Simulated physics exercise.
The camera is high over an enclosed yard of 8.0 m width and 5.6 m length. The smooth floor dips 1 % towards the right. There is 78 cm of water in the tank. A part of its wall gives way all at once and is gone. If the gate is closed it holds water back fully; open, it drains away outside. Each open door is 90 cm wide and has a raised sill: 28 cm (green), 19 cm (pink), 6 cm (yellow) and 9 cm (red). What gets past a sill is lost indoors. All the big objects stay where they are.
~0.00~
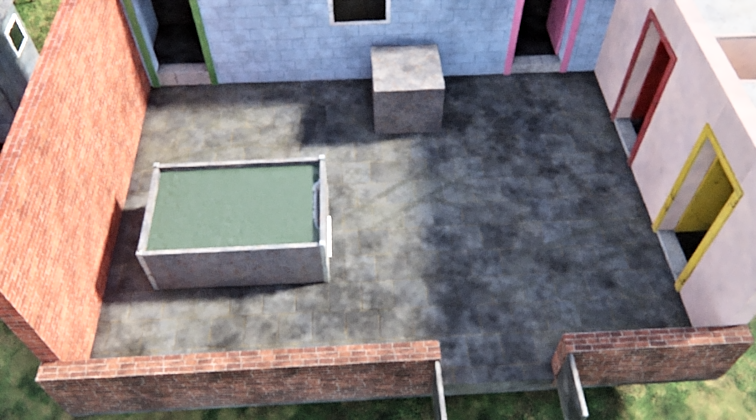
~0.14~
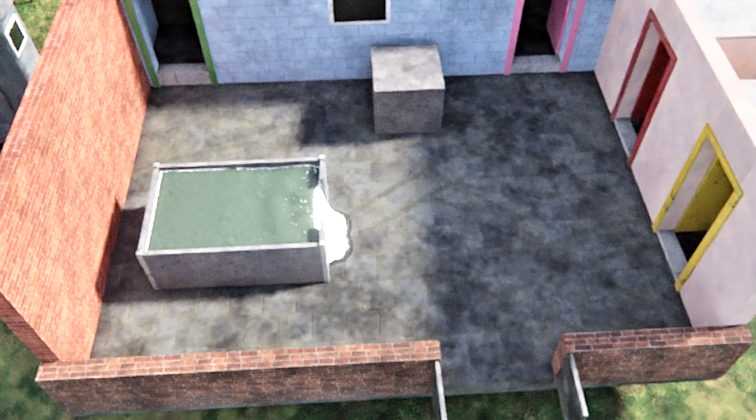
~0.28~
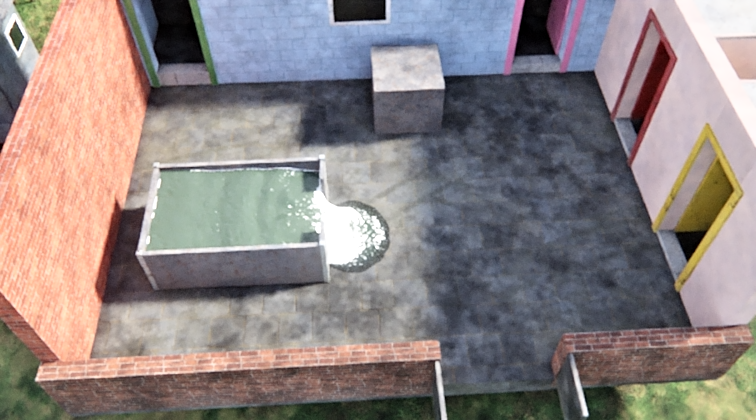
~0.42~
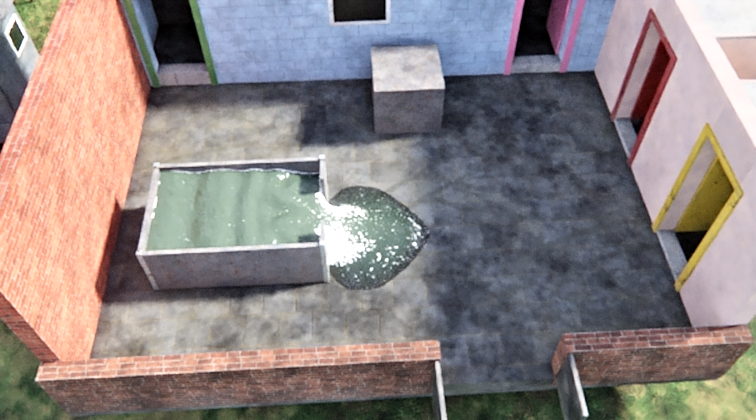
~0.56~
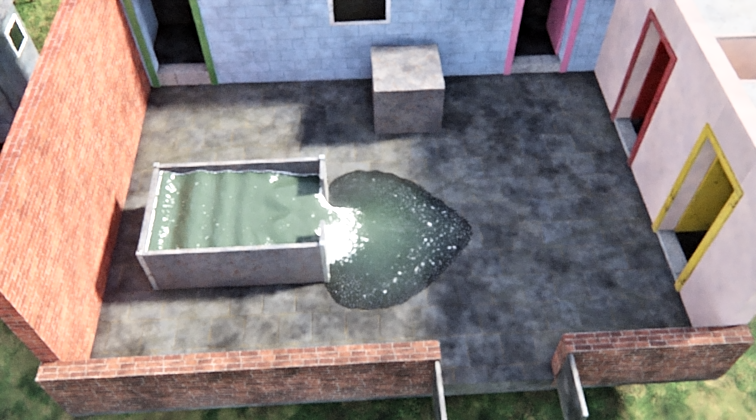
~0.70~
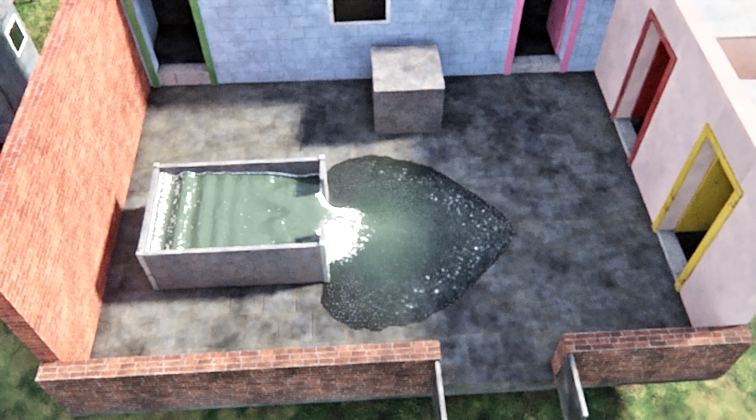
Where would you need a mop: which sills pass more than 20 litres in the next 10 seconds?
The water let in: At the green door it stays under the limit; at the pink door it does not reach the limit; at the yellow door it goes over the limit; at the red door it exceeds the limit.
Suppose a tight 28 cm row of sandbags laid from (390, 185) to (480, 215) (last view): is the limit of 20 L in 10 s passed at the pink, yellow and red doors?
Against that limit: Pink under, yellow over, red not over.
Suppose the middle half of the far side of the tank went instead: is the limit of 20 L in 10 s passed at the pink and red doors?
Against that limit: Pink under, red under.
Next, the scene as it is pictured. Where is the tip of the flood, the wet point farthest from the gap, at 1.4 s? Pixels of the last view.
Around (650, 251).
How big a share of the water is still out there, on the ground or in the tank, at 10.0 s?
Some 80 per cent remains.
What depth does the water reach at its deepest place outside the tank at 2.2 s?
Roughly 43 cm.
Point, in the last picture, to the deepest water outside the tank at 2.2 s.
At about (702, 353).
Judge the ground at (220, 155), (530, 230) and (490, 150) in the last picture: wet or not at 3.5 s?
In turn: Not reached, wet, under water.
After 1.4 s water covers 40 % of the floor and is deepest (39 cm) near (339, 234); green door not reached, pink door not reached, yellow door not reached, red door not reached.
After 2.2 s water covers 50 % of the floor and is deepest (43 cm) near (702, 353); green door not reached, pink door not reached, yellow door 13 cm at the sill, 21 L in, red door 17 cm at the sill, 1 L in.
After 3.5 s water covers 55 % of the floor and is deepest (24 cm) near (339, 234); green door not reached, pink door 10 cm at the sill, 0 L in, yellow door 19 cm at the sill, 106 L in, red door 15 cm at the sill, 33 L in.
After 6.0 s water covers 55 % of the floor and is deepest (16 cm) near (702, 353); green door not reached, pink door 10 cm at the sill, 0 L in, yellow door 12 cm at the sill, 172 L in, red door 14 cm at the sill, 60 L in.
After 10.0 s water covers 65 % of the floor and is deepest (12 cm) near (688, 354); green door not reached, pink door 9 cm at the sill, 0 L in, yellow door 10 cm at the sill, 215 L in, red door 11 cm at the sill, 77 L in.
